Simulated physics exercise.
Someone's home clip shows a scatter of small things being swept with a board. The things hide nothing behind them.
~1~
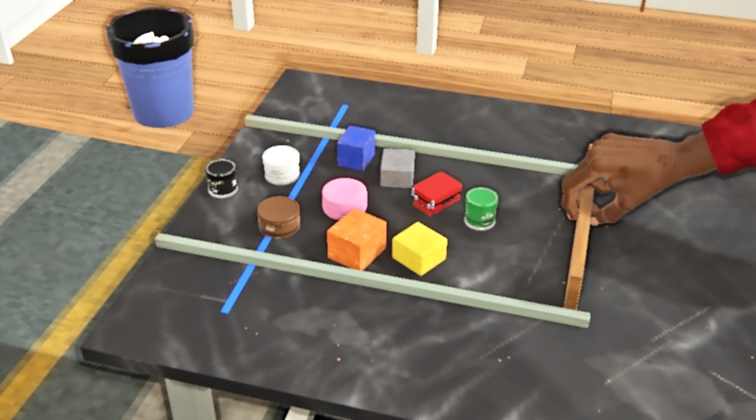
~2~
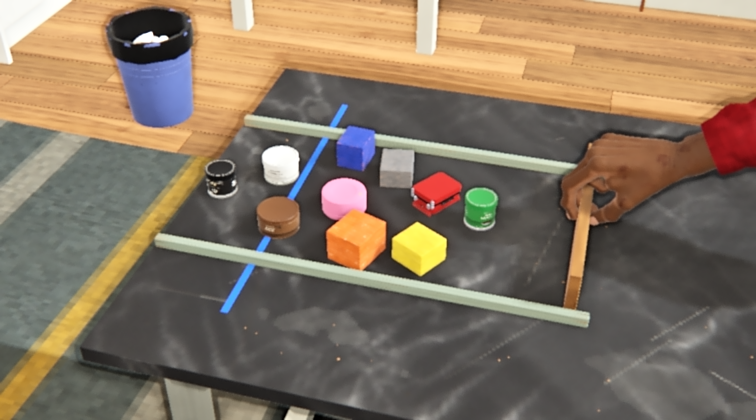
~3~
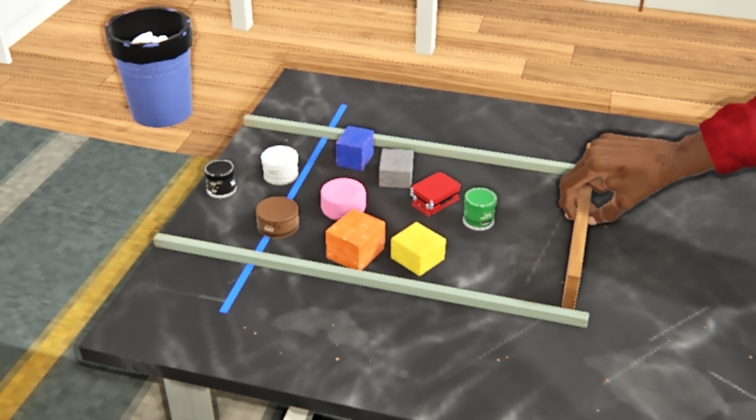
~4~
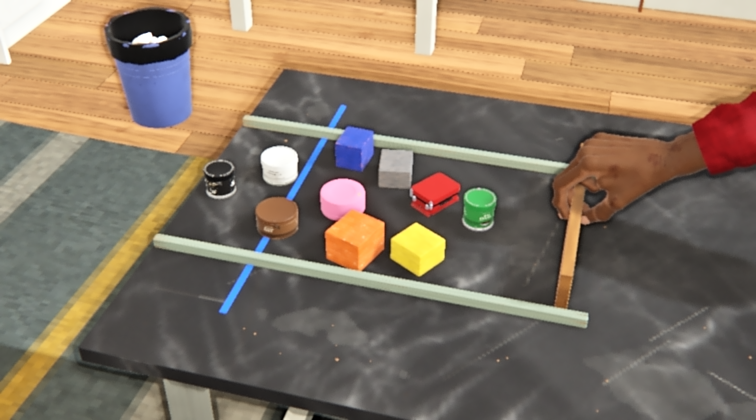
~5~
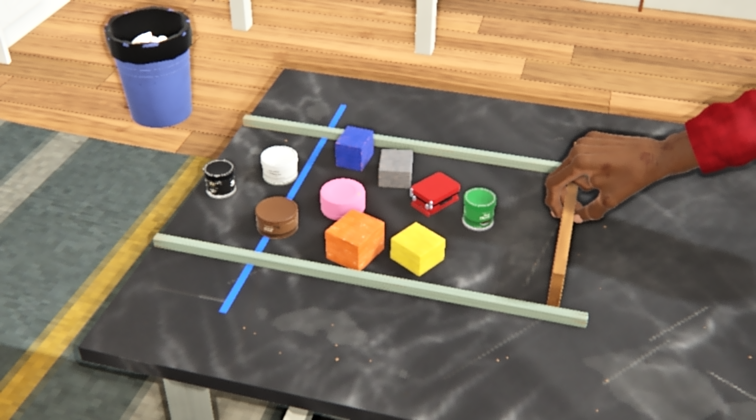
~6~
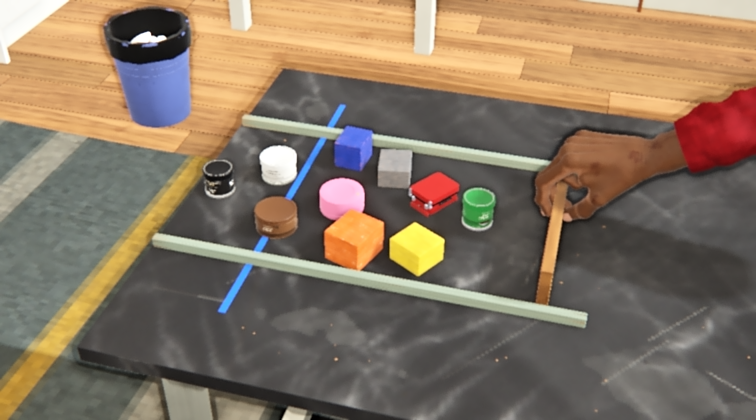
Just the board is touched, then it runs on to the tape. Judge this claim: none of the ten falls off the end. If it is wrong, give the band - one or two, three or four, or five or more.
Not one tumbles.
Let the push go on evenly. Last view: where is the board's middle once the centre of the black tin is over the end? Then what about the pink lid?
The middle is at (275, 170) when it's the black tin, and at (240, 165) when it's the pink lid.
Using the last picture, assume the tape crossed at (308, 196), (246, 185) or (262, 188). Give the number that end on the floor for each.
Floor tally per try: 0 / 4 / 2.
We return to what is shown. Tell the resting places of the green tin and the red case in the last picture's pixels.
Roughly (274, 185), and the other roughly (282, 168).
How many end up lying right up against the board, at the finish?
The count comes out at 4.
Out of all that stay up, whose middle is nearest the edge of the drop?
That's the brown tub.
Soon after, none off yet; black tin at rest near (219, 179); white tin at rest near (279, 166); brown tub at rest near (276, 218).
Then, none off yet; black tin at rest near (219, 179); white tin at rest near (279, 166); brown tub moved about its own width near (226, 208).
At rest, the number that fall off is zero.
